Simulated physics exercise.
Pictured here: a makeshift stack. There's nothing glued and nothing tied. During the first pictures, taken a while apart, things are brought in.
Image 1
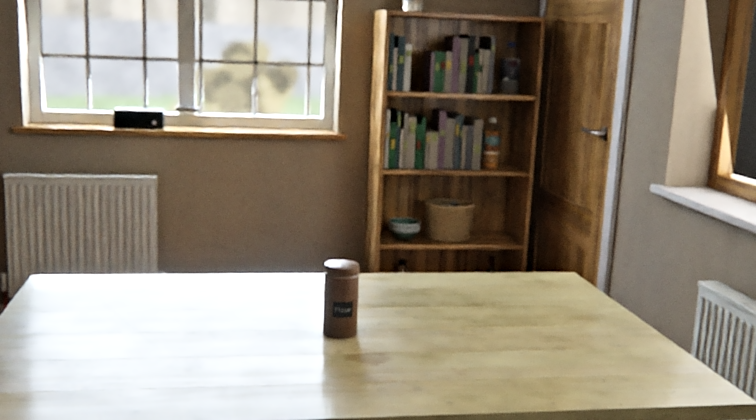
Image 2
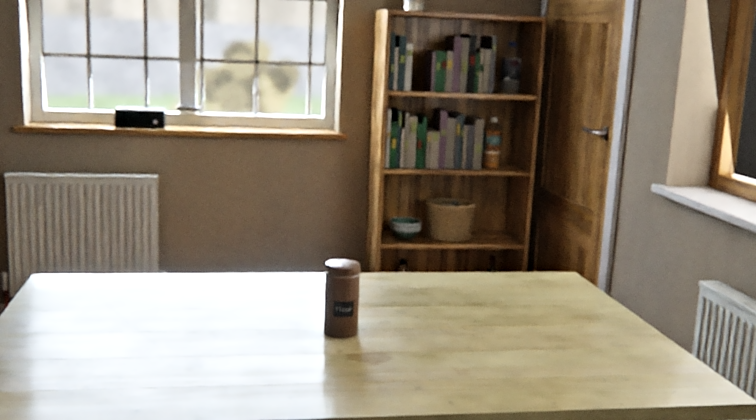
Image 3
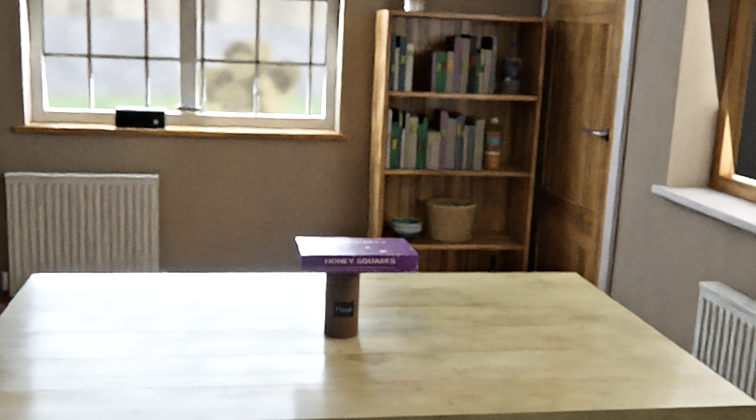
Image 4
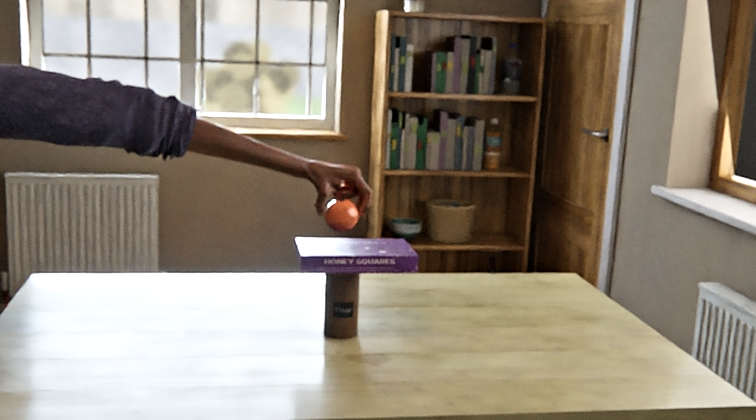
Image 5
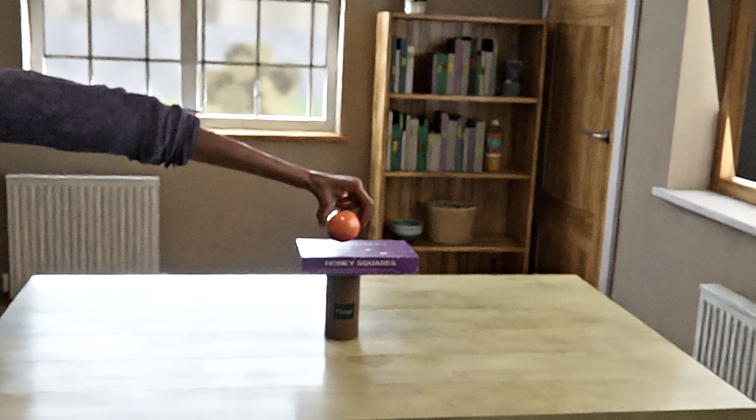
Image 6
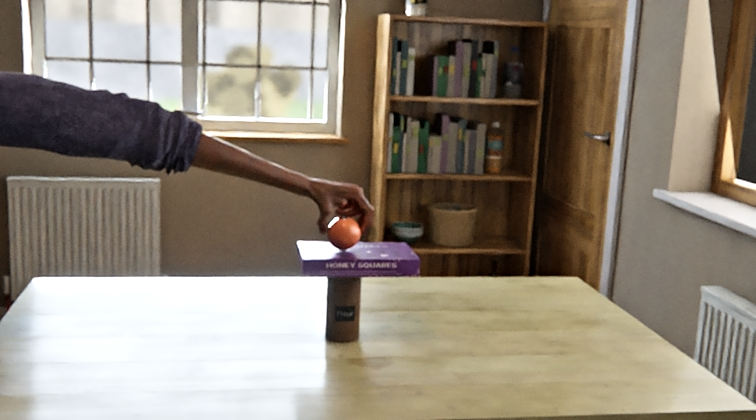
A dark-skinned arm in a dark grey sleeve reaches in from the left over a pale wooden table, seen from slightly above in a room with a bright window, radiators and a bookshelf. A brown jar stands alone mid-table, then a purple box labelled Honey Squares lies across its top. The hand lowers an orange tomato onto the box and keeps hold, the view shifting barely.
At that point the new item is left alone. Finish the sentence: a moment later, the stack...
It stays put.
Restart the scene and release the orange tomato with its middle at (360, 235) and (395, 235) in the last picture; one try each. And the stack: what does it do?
Case A: It survives; case B: It caves in.
Then, 0.20 s on from there, no change.
Then, 0.40 s on from there, orange tomato resting near (344, 233).
In the end, all 3 unmoved. At the end, from the last picture's camera, orange tomato near (344, 233). The stack holds.
